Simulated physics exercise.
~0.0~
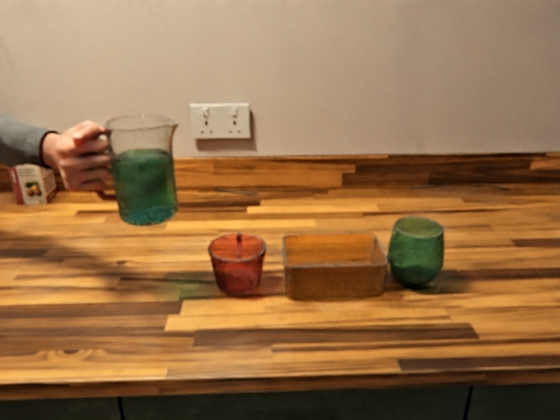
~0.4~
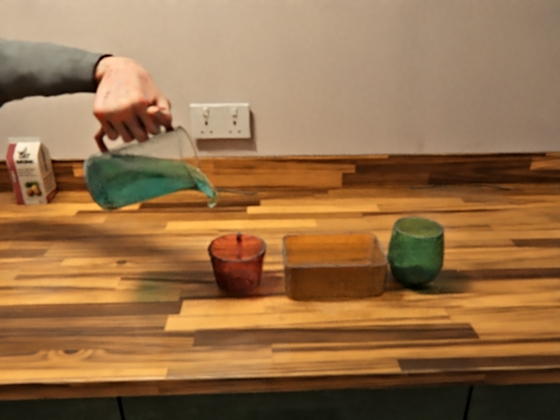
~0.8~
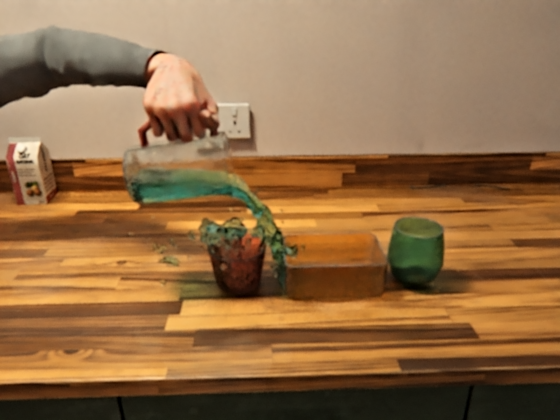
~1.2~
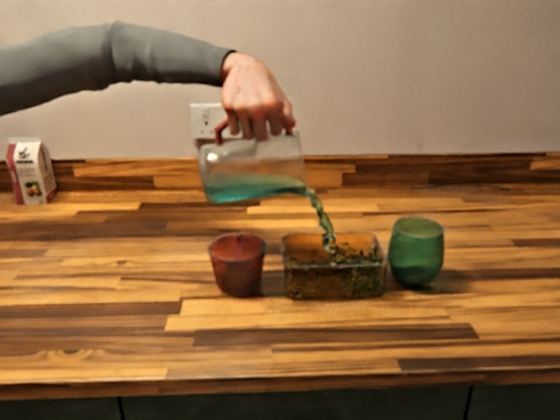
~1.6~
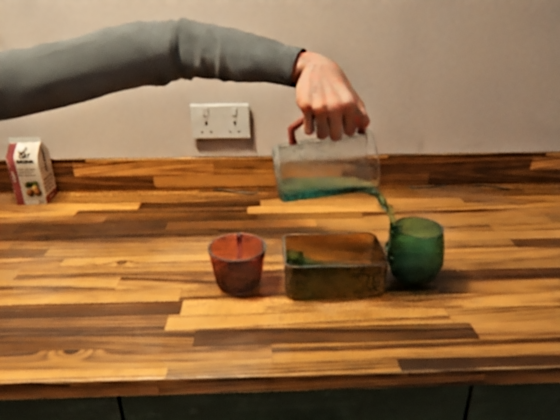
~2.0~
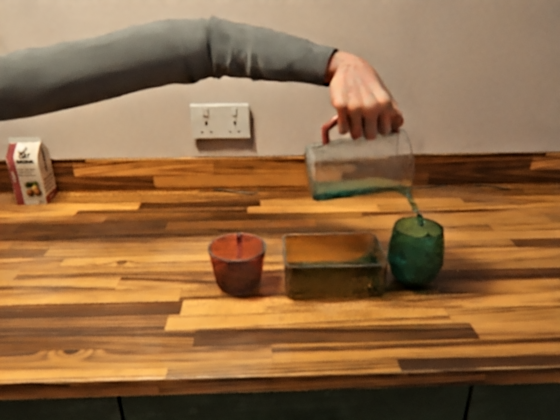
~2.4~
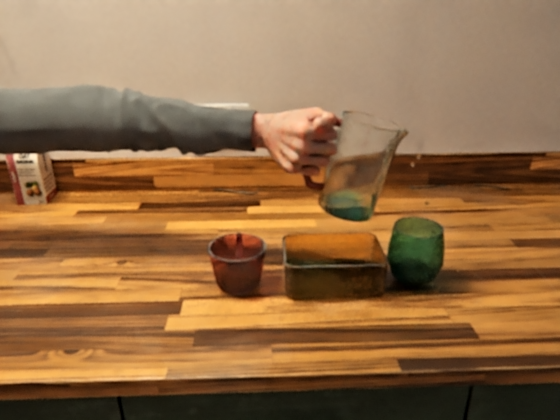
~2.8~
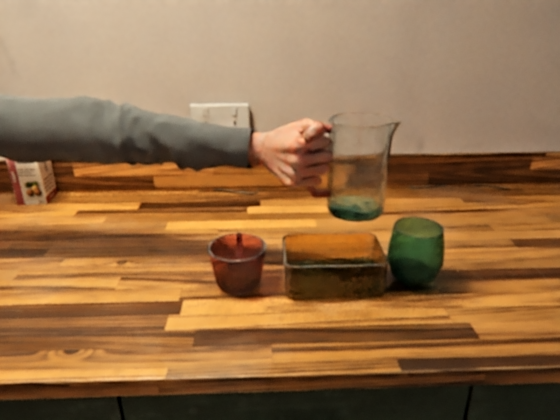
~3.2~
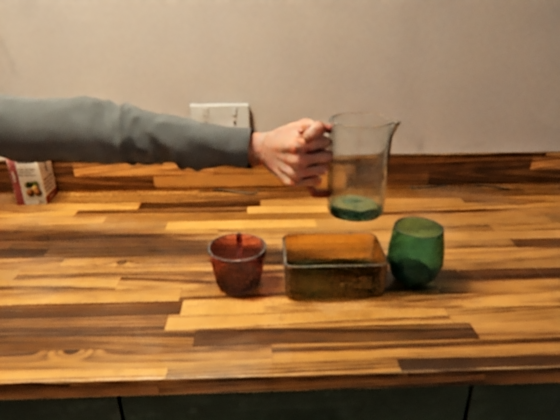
On a wooden counter, a hand pours green liquid across three containers, then levels the jug.
